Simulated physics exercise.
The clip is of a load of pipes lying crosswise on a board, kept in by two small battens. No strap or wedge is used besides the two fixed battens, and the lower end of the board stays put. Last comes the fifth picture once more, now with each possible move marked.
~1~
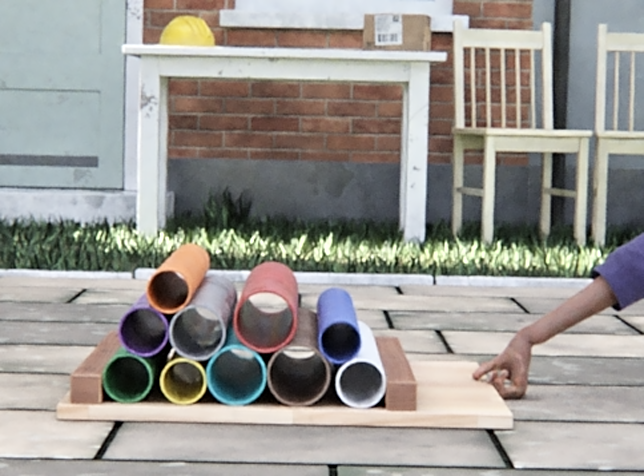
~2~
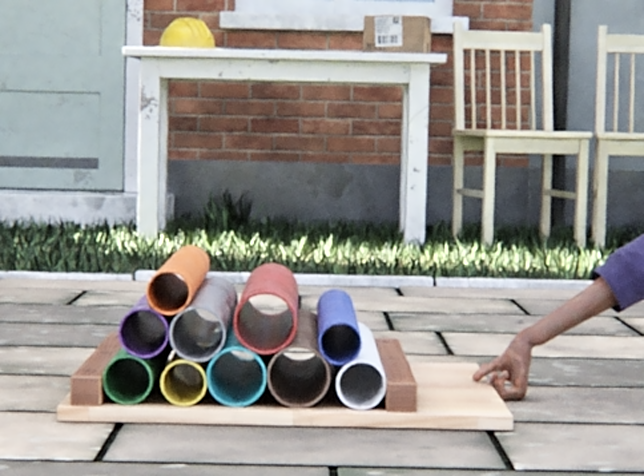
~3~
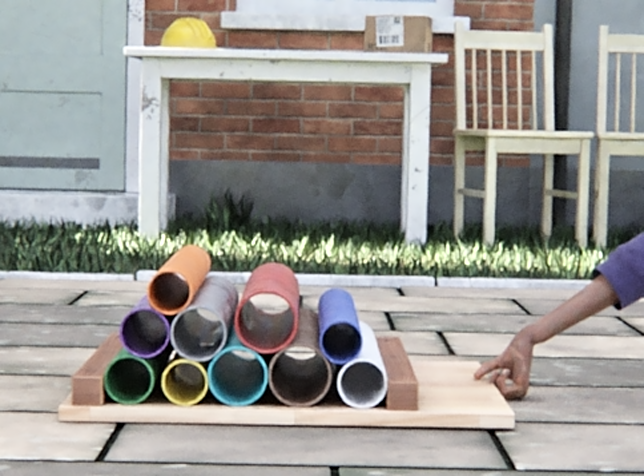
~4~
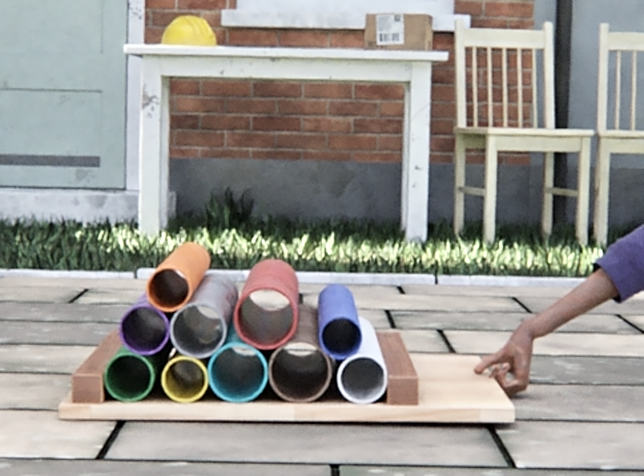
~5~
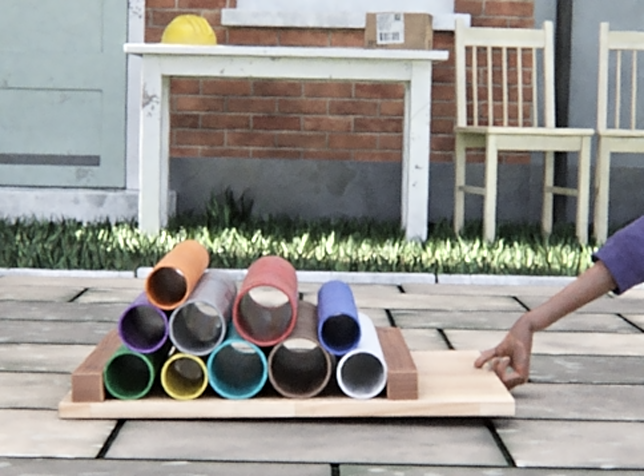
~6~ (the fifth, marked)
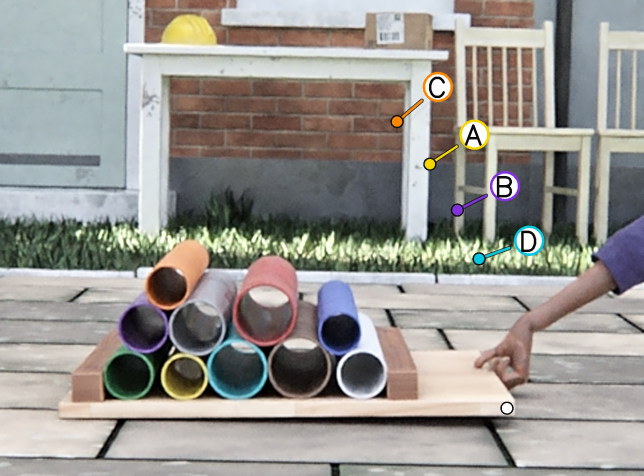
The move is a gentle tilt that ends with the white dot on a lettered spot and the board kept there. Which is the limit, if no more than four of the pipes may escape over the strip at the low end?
At most to C.
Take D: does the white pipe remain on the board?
Yes, with D.
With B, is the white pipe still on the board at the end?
Yes.
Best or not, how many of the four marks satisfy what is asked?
Four of the four.
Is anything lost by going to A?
At A: Yes.
On the marked copy, A at (430, 164); B at (457, 210); C at (397, 122); D at (479, 259); the white dot at (507, 408).
With C. Early on, board at 21°.
Further on, board at 41°.
At the end, board at 42°, four over the low batten (red, grey, purple, orange).
As for the rest, A four over the low batten (red, grey, purple, orange); B four over the low batten (red, grey, purple, orange); D three over the low batten (grey, purple, orange).
